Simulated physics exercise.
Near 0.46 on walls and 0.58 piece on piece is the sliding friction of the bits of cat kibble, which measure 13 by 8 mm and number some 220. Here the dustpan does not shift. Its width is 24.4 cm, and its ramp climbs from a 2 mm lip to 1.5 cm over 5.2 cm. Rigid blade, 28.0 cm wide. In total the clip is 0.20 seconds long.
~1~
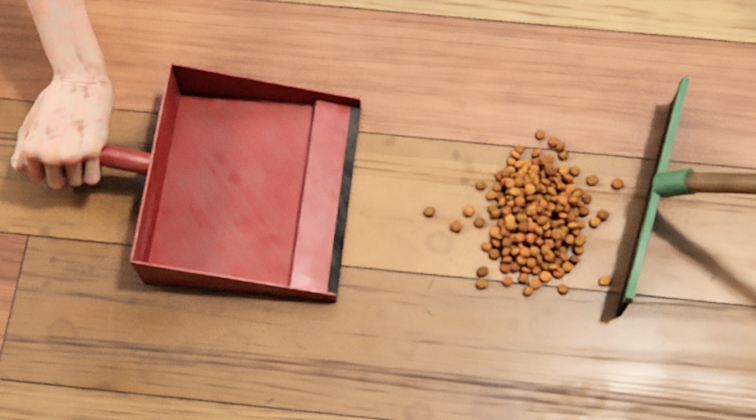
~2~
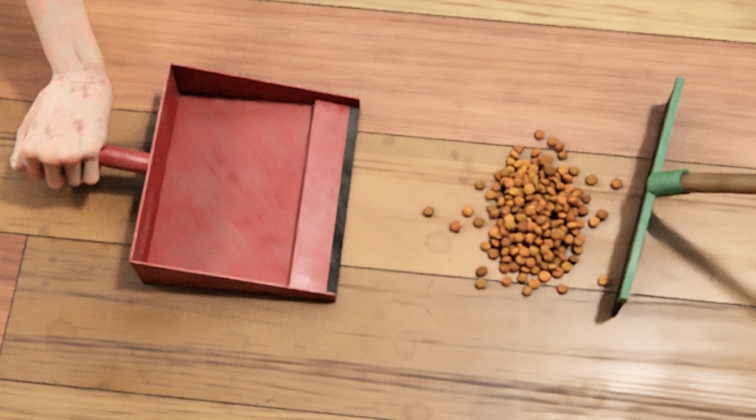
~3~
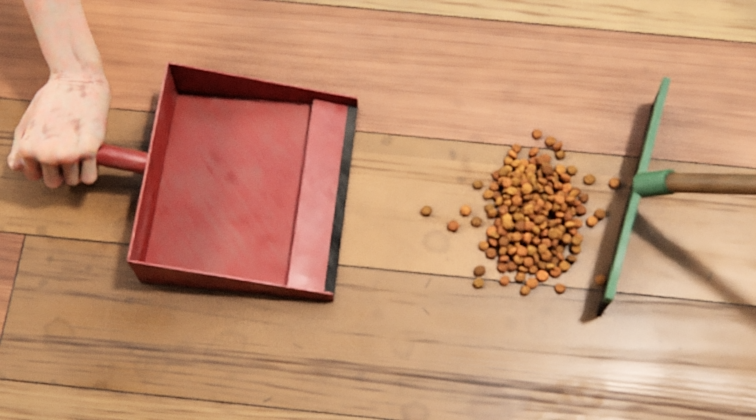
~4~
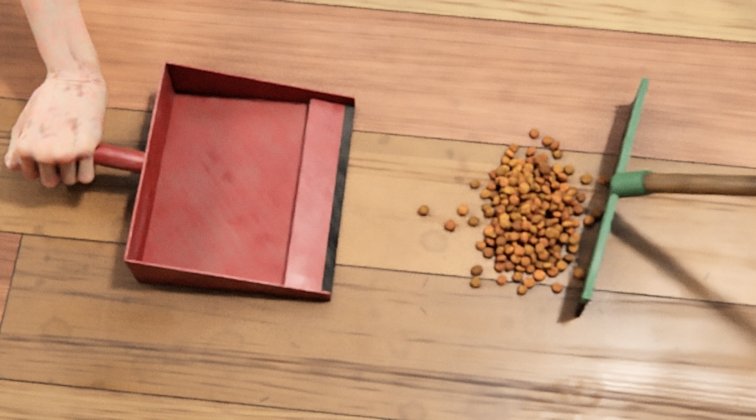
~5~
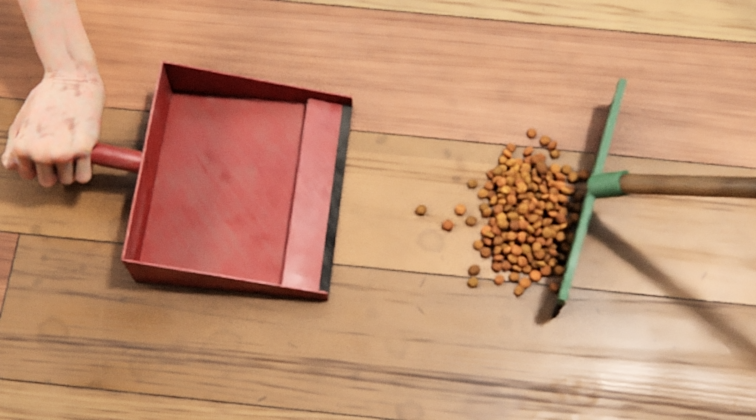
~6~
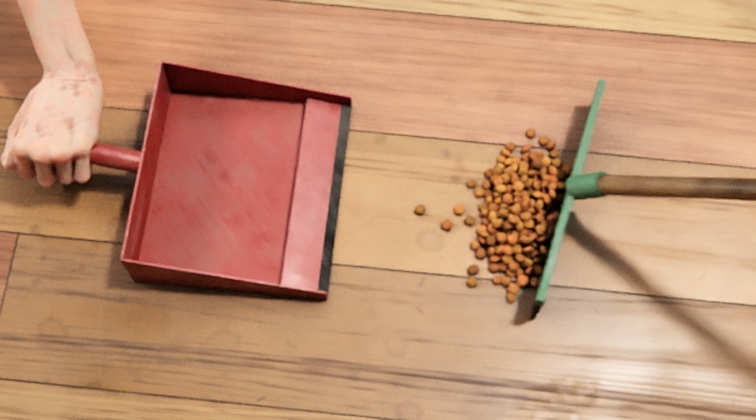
Green blade on a wooden handle sliding left across floorboards, pressing into a kibble pile while a hand holds a red dustpan.
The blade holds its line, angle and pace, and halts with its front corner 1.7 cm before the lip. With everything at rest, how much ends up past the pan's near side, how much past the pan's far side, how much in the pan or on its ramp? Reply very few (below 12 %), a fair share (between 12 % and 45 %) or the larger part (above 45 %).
Near side - very few; far side - very few; pan - a fair share.
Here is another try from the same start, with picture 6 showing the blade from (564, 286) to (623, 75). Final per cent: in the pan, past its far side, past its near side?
Per cent by place - pan 30, far side 5, near side 0.
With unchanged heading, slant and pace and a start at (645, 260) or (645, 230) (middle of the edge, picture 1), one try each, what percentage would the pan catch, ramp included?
I'd put it near 5 per cent for the first and near 10 per cent for the second.
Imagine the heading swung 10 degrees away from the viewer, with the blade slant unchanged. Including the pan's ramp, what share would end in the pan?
I'd expect close to 30 percent.
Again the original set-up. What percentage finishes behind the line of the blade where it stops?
Around 5 per cent.
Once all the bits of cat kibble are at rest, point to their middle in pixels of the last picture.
Close to pixel (351, 203).
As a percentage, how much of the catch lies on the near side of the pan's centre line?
Something like 80 per cent of the catch.
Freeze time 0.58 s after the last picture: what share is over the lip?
25 %.
Then, 0.19 s after the last picture, middle of the blade 15 cm from the lip; 0 % over the lip, far side 0 %, near side 0 %.
Then, 0.32 s after the last picture, middle of the blade 8 cm from the lip; 0 % over the lip, far side 5 %, near side 0 %.
Then, 0.58 s after the last picture, middle of the blade 5 cm from the lip; 25 % over the lip, far side 5 %, near side 5 %.
In the end, near side 5 %, far side 5 %, pan 20 %, in front of the lip or behind the blade 70 %.
